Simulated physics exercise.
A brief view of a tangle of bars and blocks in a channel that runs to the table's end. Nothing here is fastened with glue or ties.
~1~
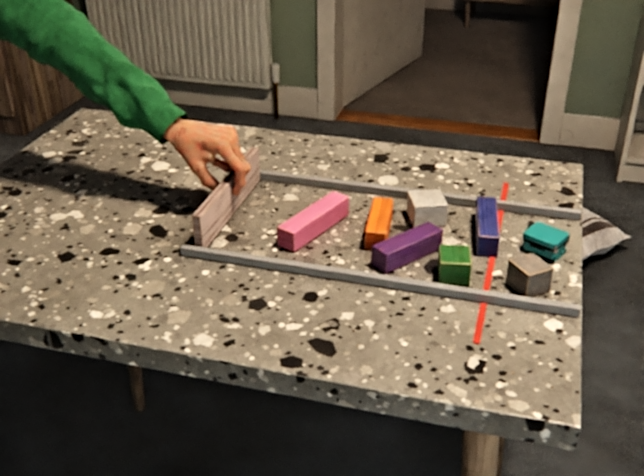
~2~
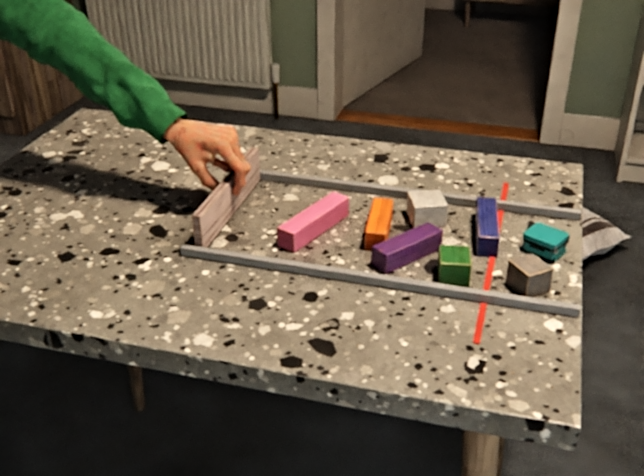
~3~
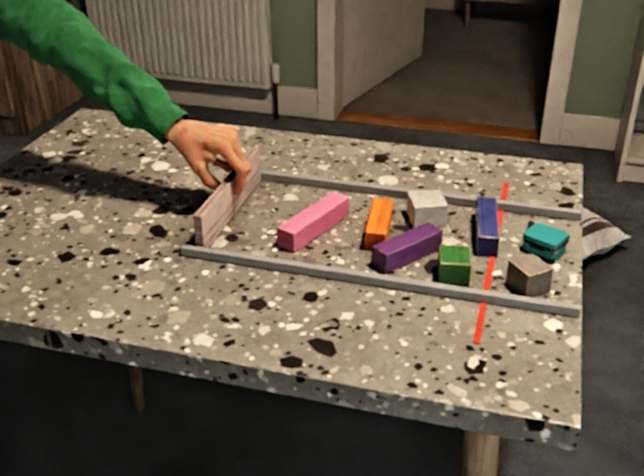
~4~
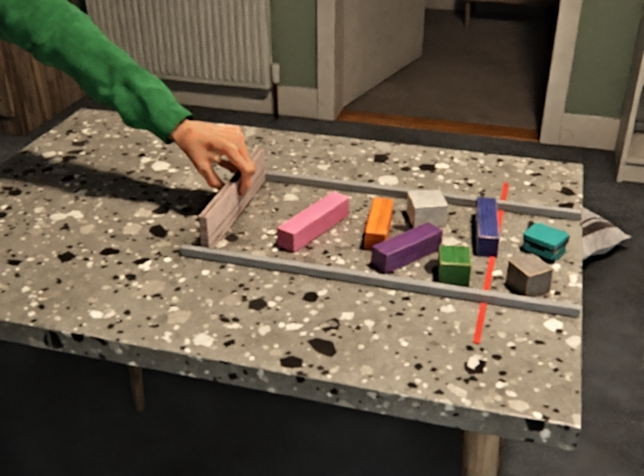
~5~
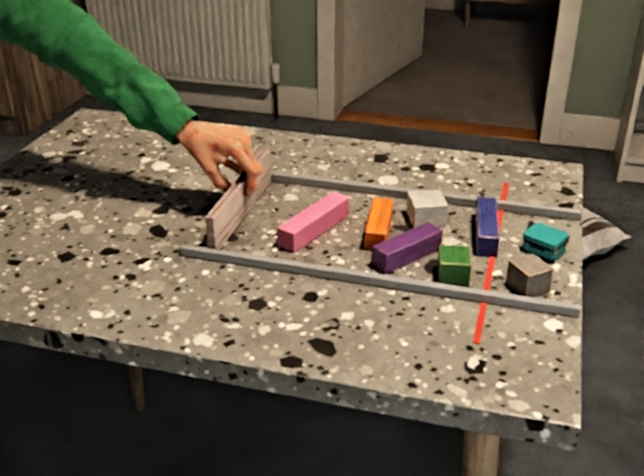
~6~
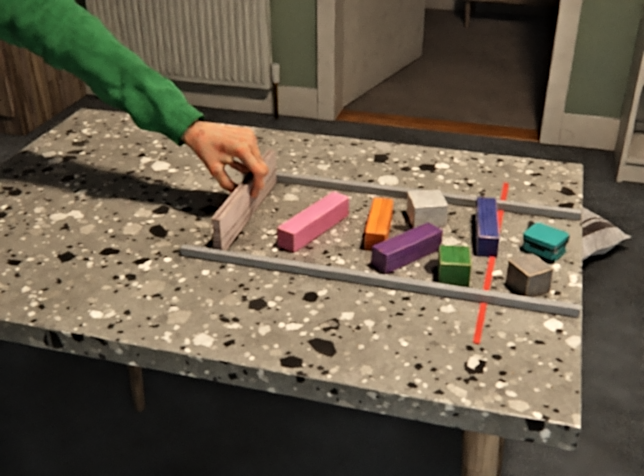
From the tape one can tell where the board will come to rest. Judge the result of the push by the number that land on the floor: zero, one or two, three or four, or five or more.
The number that land on the floor is one or two.
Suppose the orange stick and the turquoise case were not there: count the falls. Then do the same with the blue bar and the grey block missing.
The number fallen is 1, and in the other try 0.
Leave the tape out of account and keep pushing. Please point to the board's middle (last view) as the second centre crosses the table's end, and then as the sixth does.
At (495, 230) for the second, at (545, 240) for the sixth.
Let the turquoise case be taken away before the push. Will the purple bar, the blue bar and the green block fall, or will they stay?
Note: Purple bar is on by the end; blue bar is on by the end; green block is on by the end.
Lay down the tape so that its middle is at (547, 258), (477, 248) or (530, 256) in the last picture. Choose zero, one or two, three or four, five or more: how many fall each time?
In that order: Five or more; no fall at all; 3 or 4.
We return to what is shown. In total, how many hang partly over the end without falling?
Count of overhanging things: 1.
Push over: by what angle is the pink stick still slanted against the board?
It works out to near 0°.
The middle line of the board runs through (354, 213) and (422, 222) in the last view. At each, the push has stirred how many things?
At the first place 2, at the second 6.
Soon after, none off yet; turquoise case at rest near (545, 243); grey block at rest near (529, 276); blue bar at rest near (487, 226).
In the end, the number that fall off is one or two; gone, grey block.
